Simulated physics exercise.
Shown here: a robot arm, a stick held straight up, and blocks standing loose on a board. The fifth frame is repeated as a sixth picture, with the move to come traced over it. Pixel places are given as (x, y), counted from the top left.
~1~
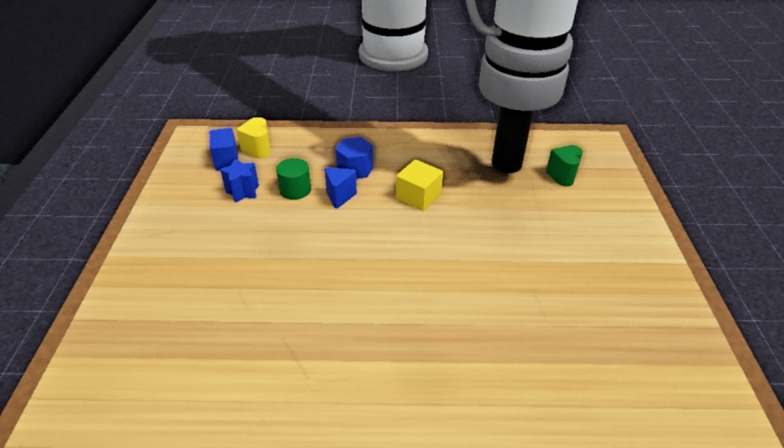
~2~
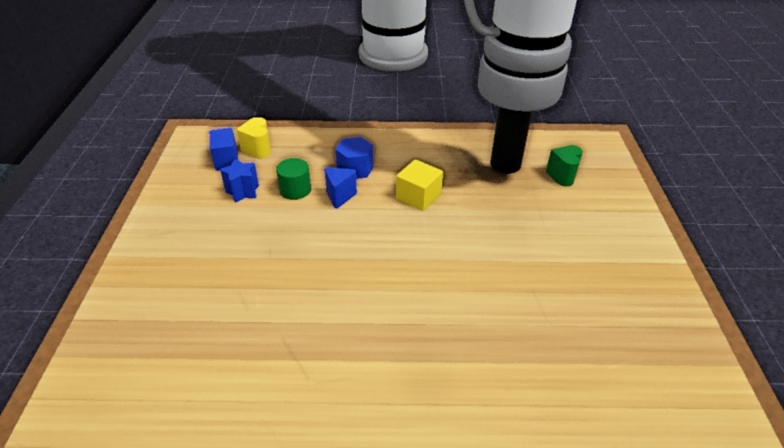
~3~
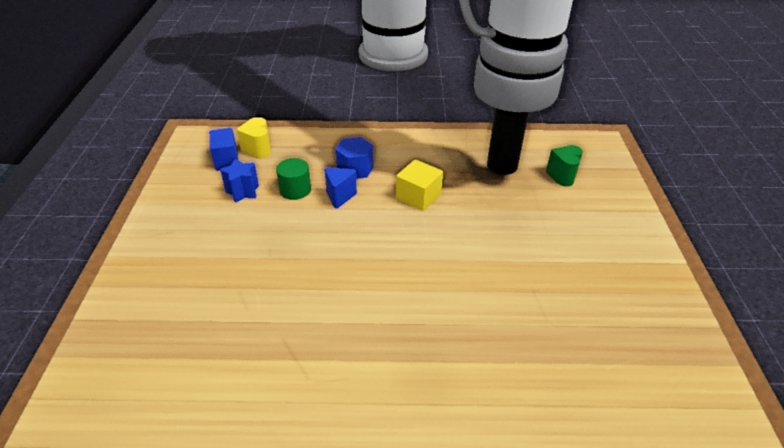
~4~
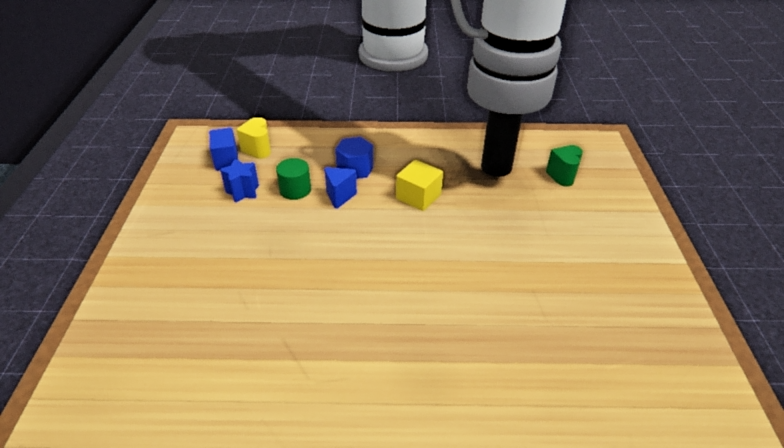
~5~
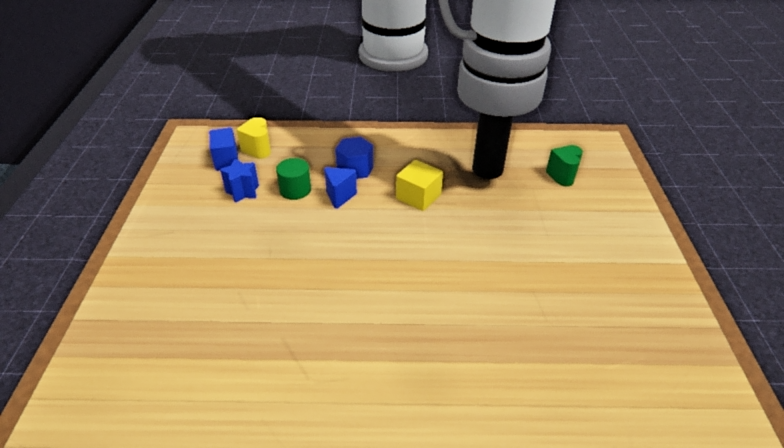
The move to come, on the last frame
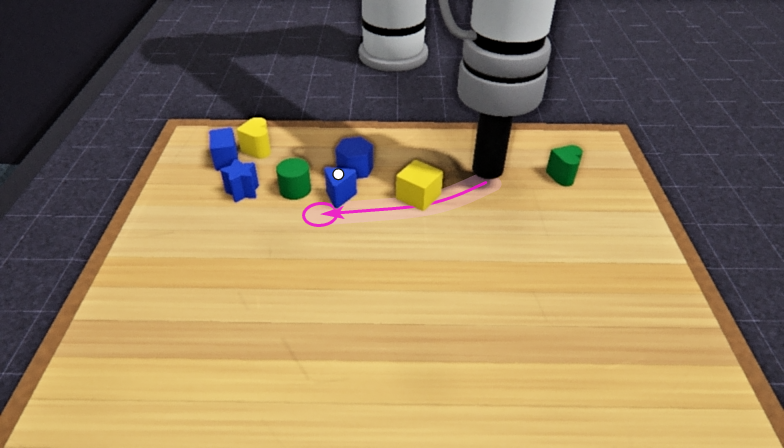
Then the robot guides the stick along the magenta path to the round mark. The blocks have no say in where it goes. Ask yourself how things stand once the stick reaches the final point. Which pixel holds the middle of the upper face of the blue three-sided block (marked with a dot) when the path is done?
Roughly at (305, 154).
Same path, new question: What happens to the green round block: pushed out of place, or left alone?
The answer is that it is displaced.
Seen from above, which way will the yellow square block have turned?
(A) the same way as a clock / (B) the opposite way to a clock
My pick is A.
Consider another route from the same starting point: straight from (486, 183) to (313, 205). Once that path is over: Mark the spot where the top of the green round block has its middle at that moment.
At (275, 162).
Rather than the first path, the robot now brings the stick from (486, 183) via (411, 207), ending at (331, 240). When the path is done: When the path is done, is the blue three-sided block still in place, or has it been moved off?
It travels a centimetre or more.
The line goes from (486, 183) over (411, 207) to (320, 214); the dot is on the blue three-sided block.
What follows on the original path. One third of the way, stick at (438, 189); yellow square block at (399, 176).
Two thirds of the way, stick at (380, 197); green round block at (289, 166); blue three-sided block at (322, 170), turned 30° anticlockwise; yellow square block at (349, 172), turned 60° clockwise.
At the end, stick at (319, 201); green round block at (276, 160); blue three-sided block at (304, 154), turned 20° clockwise; blue hexagonal block unmoved; yellow square block at (319, 170), turned 135° clockwise.
